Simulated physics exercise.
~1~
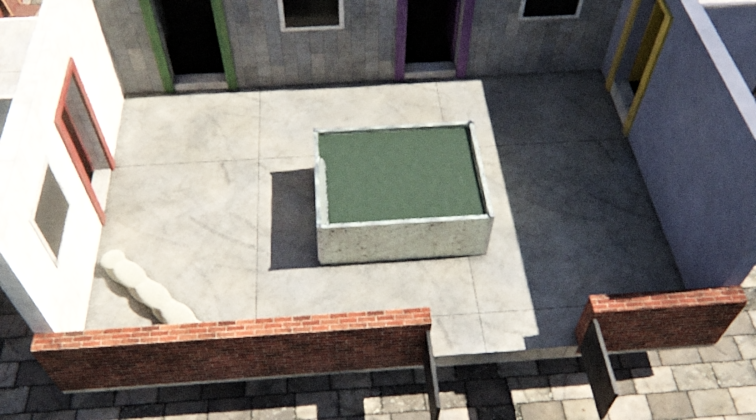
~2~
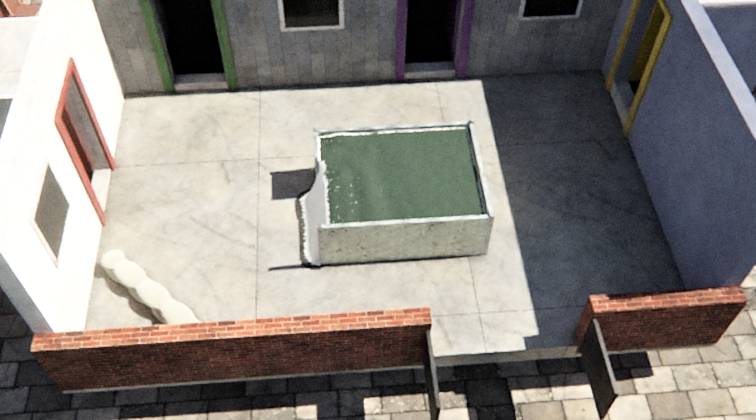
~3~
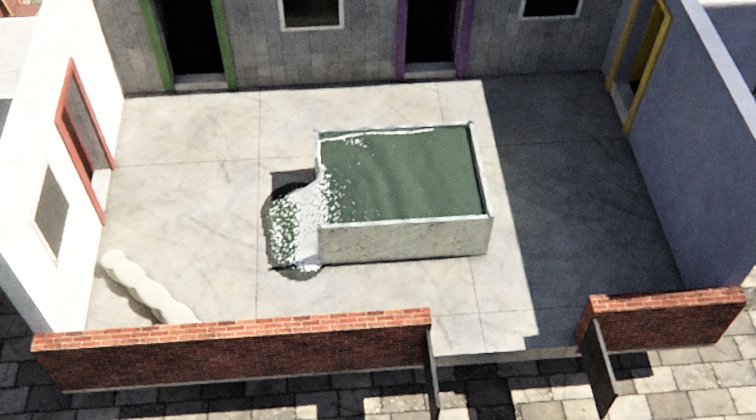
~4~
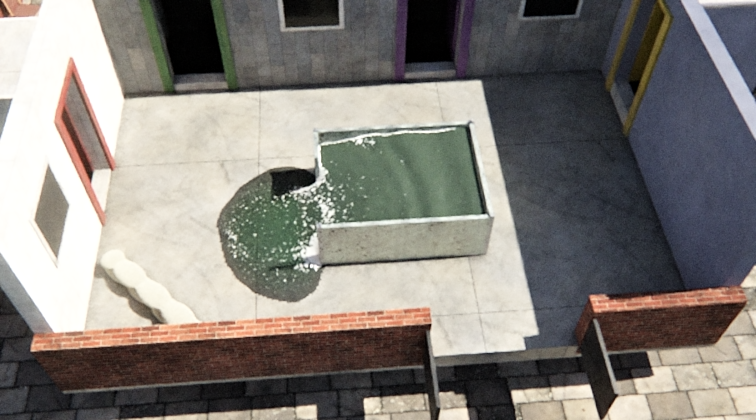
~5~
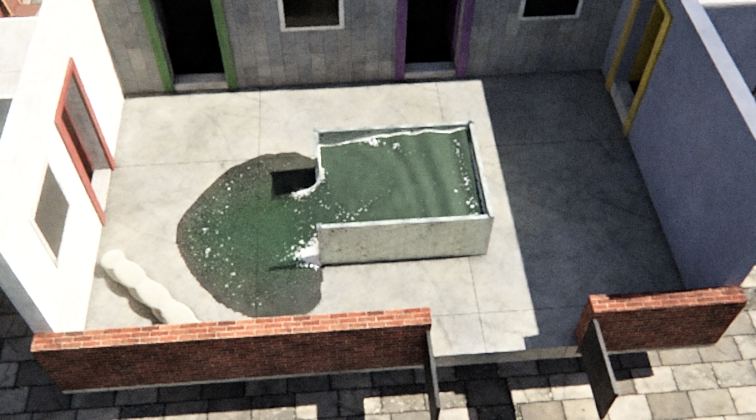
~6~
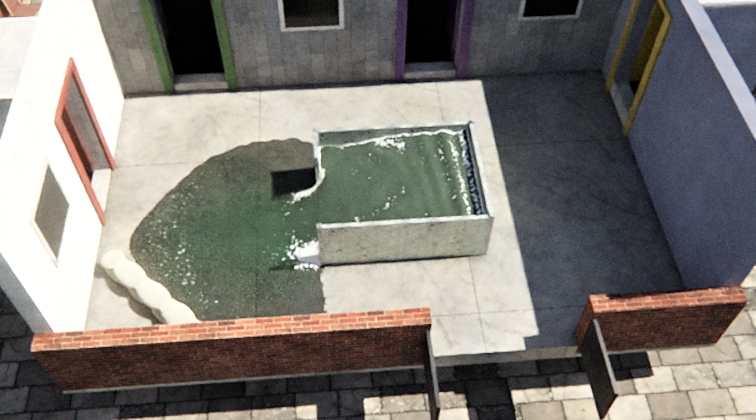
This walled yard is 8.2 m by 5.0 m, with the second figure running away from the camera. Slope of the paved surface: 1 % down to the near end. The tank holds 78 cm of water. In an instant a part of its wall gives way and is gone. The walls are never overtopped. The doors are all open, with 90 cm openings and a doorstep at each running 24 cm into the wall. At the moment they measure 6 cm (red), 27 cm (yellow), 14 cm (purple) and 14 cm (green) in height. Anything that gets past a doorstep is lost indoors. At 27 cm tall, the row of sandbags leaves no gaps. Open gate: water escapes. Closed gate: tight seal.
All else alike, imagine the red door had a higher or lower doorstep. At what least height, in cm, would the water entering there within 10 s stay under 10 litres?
At about 29 cm.
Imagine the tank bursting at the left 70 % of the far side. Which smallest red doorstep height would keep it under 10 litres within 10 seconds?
The answer is some 12.0 cm.
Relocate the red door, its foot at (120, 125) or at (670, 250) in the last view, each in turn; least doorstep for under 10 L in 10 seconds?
Minimums: Roughly 24 cm and 7.5 cm.
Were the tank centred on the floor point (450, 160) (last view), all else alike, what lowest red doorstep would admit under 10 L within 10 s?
Then close to 27 cm.
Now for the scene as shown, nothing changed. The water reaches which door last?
It is the yellow one.
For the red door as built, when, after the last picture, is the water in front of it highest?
The level tops out around 1.6 s.
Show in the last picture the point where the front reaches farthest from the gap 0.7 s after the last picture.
Around pixel (118, 138).
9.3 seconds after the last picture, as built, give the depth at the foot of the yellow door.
It stands about 9.0 centimetres deep.
Then, 0.7 s after the last picture water covers 30 % of the floor, deepest (41 cm) near (100, 238); 16 cm at the red door, 21 litres in over its 6 cm doorstep.
Then, 2.3 s after the last picture water covers 40 % of the floor, deepest (36 cm) near (125, 98); 24 cm at the red door, 214 litres in over its 6 cm doorstep.
Then, 9.3 s after the last picture water covers 95 % of the floor, deepest (12 cm) near (79, 364); 9 cm at the red door, 412 litres in over its 6 cm doorstep.
At the red door as built, the water peaked near 28 cm, 1.5 s after the last picture.
With a doorstep of 25.5 cm, 24 litres would have come in within the 10 s; with 34.5 cm, 1 litre. So under 10 litres takes about 29 cm.
